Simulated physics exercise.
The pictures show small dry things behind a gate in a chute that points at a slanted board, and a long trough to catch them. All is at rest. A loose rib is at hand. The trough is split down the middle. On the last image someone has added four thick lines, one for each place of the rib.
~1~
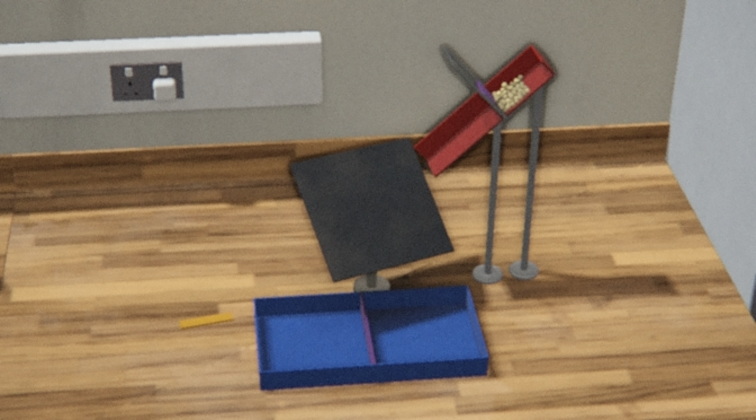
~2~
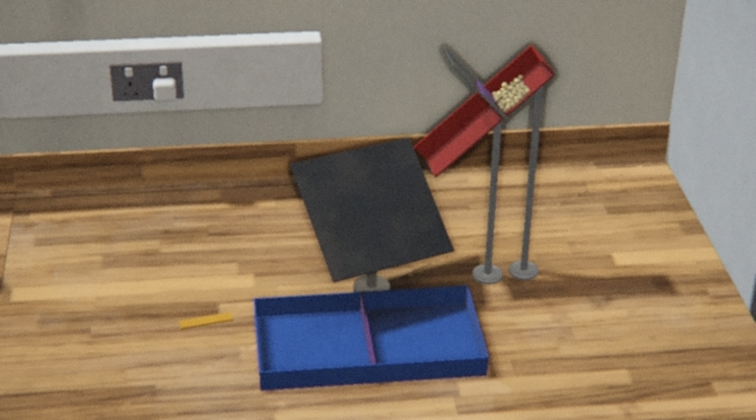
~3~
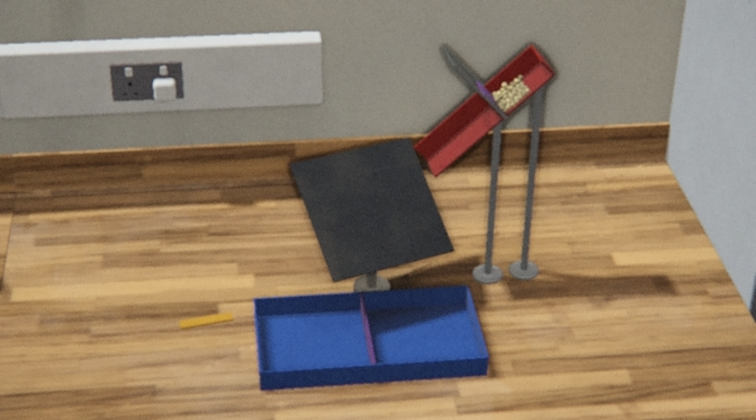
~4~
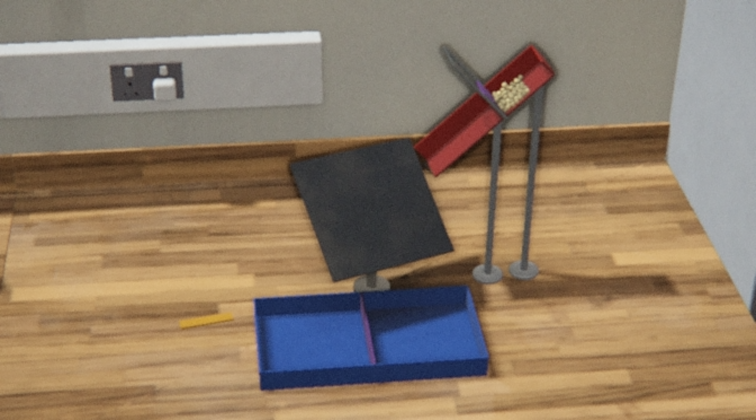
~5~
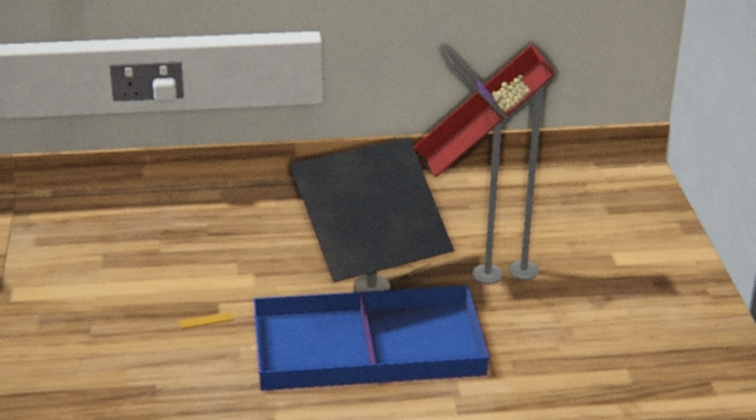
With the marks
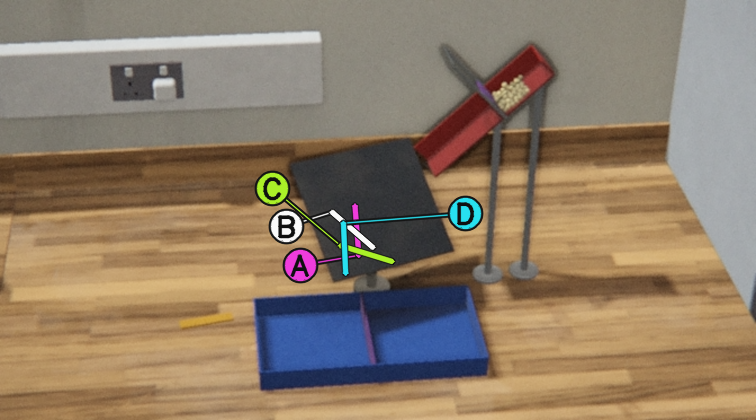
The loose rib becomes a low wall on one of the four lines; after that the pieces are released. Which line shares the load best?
Line D does it best.
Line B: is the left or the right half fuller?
More lands on the right.
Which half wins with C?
Right.
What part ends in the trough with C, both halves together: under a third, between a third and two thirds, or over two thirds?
Over two thirds.
On the marked copy, line A from (354, 205) to (358, 255); line B from (332, 212) to (372, 247); line C from (340, 245) to (392, 261); line D from (343, 223) to (345, 273).
With A, of what is caught, a small part in the left half, most in the right.
With B, of what is caught, none in the left half, all in the right.
With C, of what is caught, a small part in the left half, most in the right.
With D, of what is caught, about half in the left half, about half in the right.
